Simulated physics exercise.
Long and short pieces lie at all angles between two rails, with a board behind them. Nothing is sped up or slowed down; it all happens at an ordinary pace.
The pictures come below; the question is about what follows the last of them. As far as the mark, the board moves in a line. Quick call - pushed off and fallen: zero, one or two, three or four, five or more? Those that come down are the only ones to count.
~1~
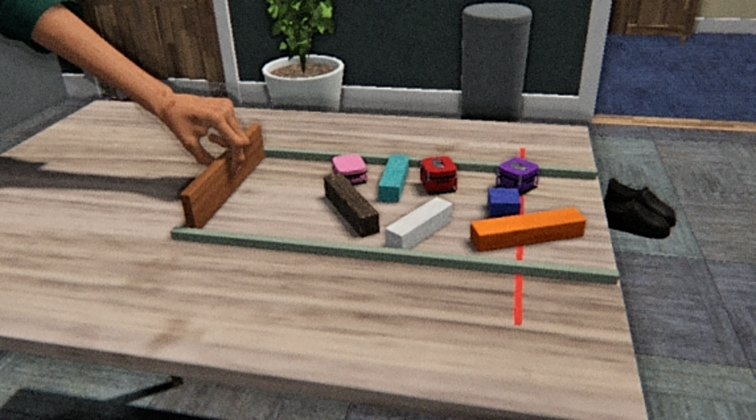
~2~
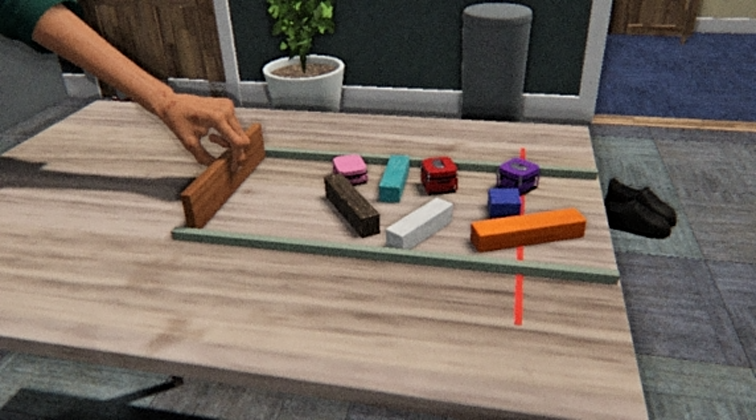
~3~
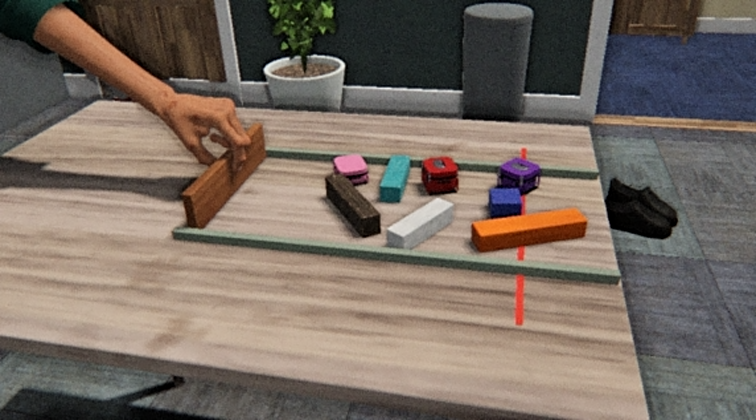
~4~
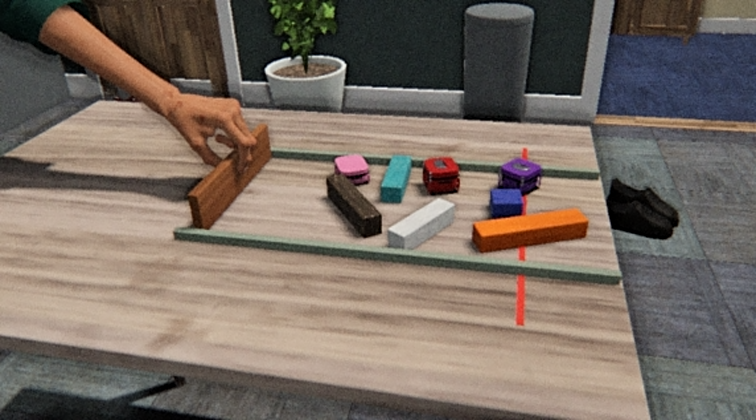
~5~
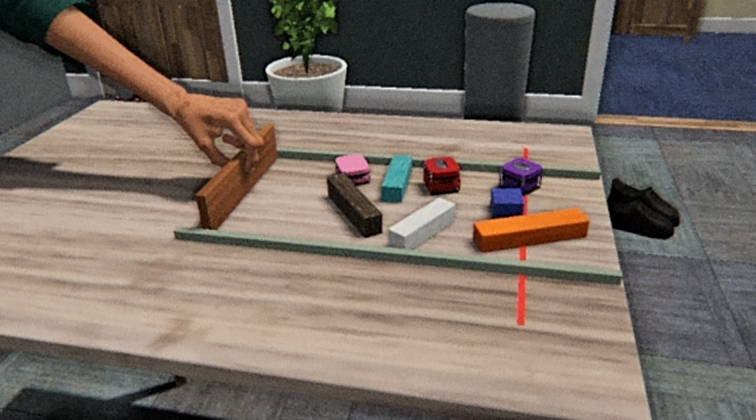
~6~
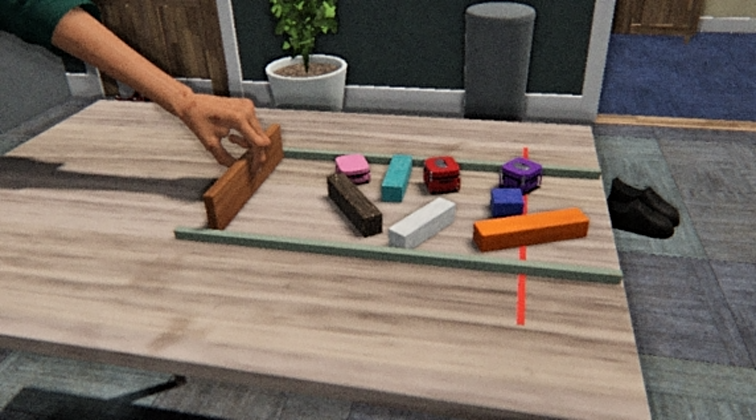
Call: One or two.
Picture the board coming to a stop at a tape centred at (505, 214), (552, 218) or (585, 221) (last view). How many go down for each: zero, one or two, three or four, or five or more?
Well, going through them: No fall at all, then three to four, then five or more.
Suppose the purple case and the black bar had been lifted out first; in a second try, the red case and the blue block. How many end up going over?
Result: 0 in the first case, with 0 in the second.
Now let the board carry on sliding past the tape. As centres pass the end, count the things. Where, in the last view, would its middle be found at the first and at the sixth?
About (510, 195), then about (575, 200).
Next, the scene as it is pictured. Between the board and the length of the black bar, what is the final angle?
Angle: Around 0°.
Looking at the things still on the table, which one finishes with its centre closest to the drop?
Result: The orange stick.
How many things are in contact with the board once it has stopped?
Contact count: 2.
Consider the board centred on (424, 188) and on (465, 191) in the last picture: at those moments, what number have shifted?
The counts are 6 and 8.
A little later, none off yet; orange stick at rest near (531, 230); purple case at rest near (521, 177); blue block at rest near (507, 203).
Next, none off yet; orange stick shifted a little near (579, 232); purple case shifted well along near (580, 178); blue block shifted about its own width near (551, 208).
When it is over, the number that fall off is one or two; down, purple case.
